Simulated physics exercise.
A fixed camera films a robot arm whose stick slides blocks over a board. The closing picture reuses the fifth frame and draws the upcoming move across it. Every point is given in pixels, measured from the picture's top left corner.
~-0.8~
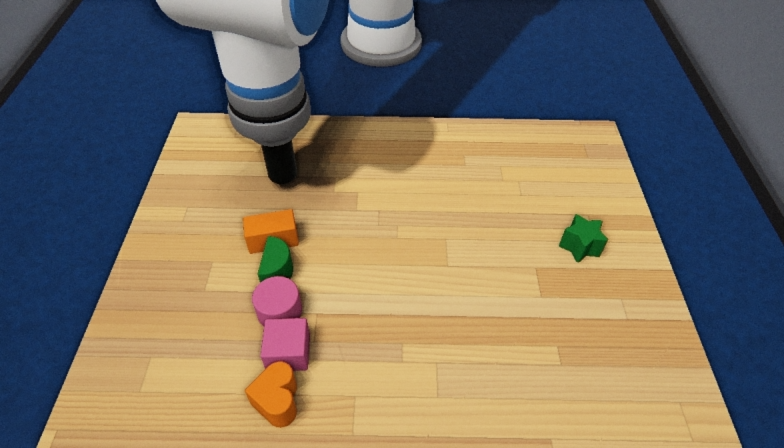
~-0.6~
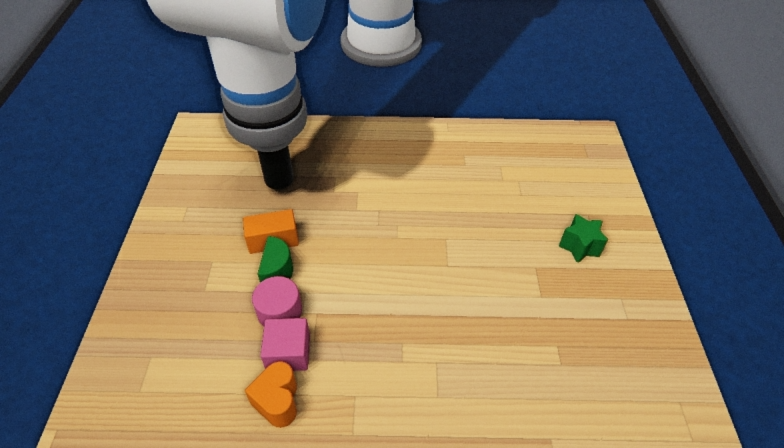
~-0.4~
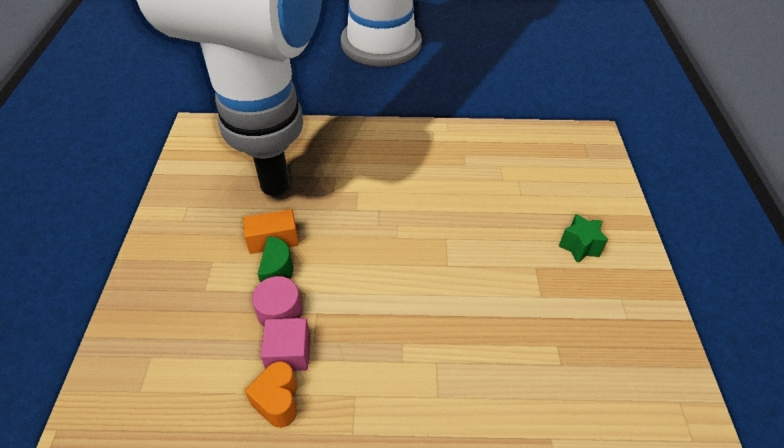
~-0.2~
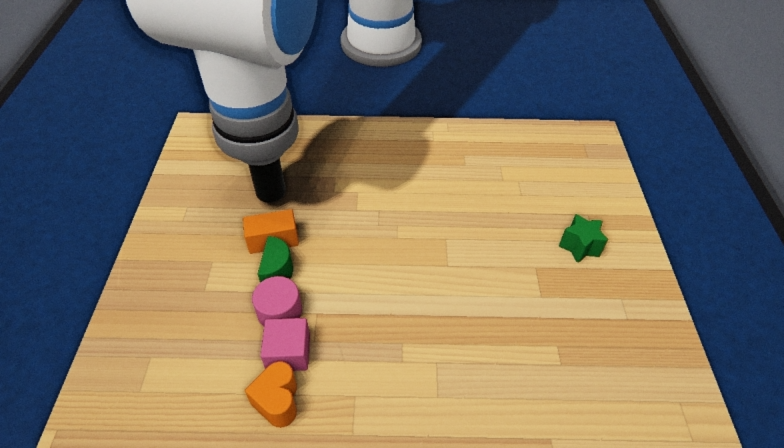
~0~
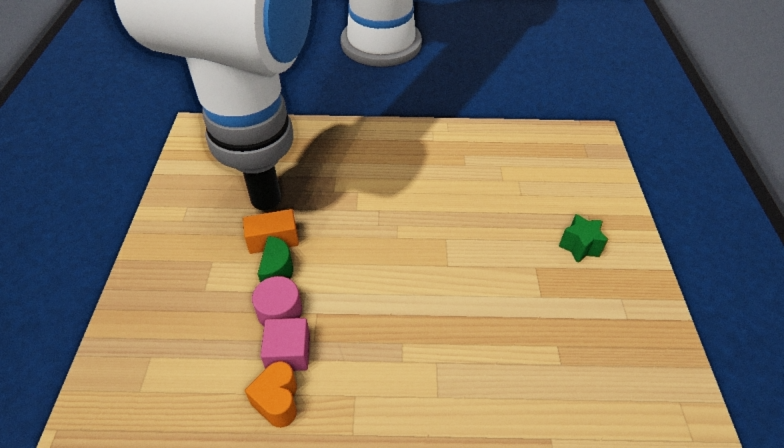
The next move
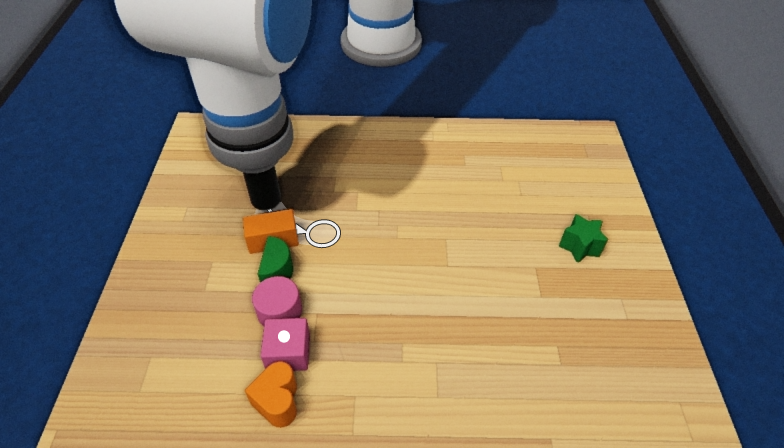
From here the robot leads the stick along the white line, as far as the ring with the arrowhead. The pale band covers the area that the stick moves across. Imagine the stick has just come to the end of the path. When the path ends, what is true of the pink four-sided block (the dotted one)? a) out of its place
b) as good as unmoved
Correct choice: B.
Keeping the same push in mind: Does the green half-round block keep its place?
Final answer: No.
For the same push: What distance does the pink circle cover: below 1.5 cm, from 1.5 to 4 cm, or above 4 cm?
It's set to move under 1.5 cm.
Path on the board, from (268, 208) through (280, 222) and (299, 231) to (323, 234); the dot is on the pink four-sided block.
Halfway along, stick at (288, 221); orange rectangle at (272, 231), turned 35° clockwise; green half-round block at (271, 262); pink circle at (275, 299).
At the end, stick at (322, 227); orange rectangle at (272, 232), turned 35° clockwise; green half-round block at (271, 263); pink circle at (275, 300); pink four-sided block in place.
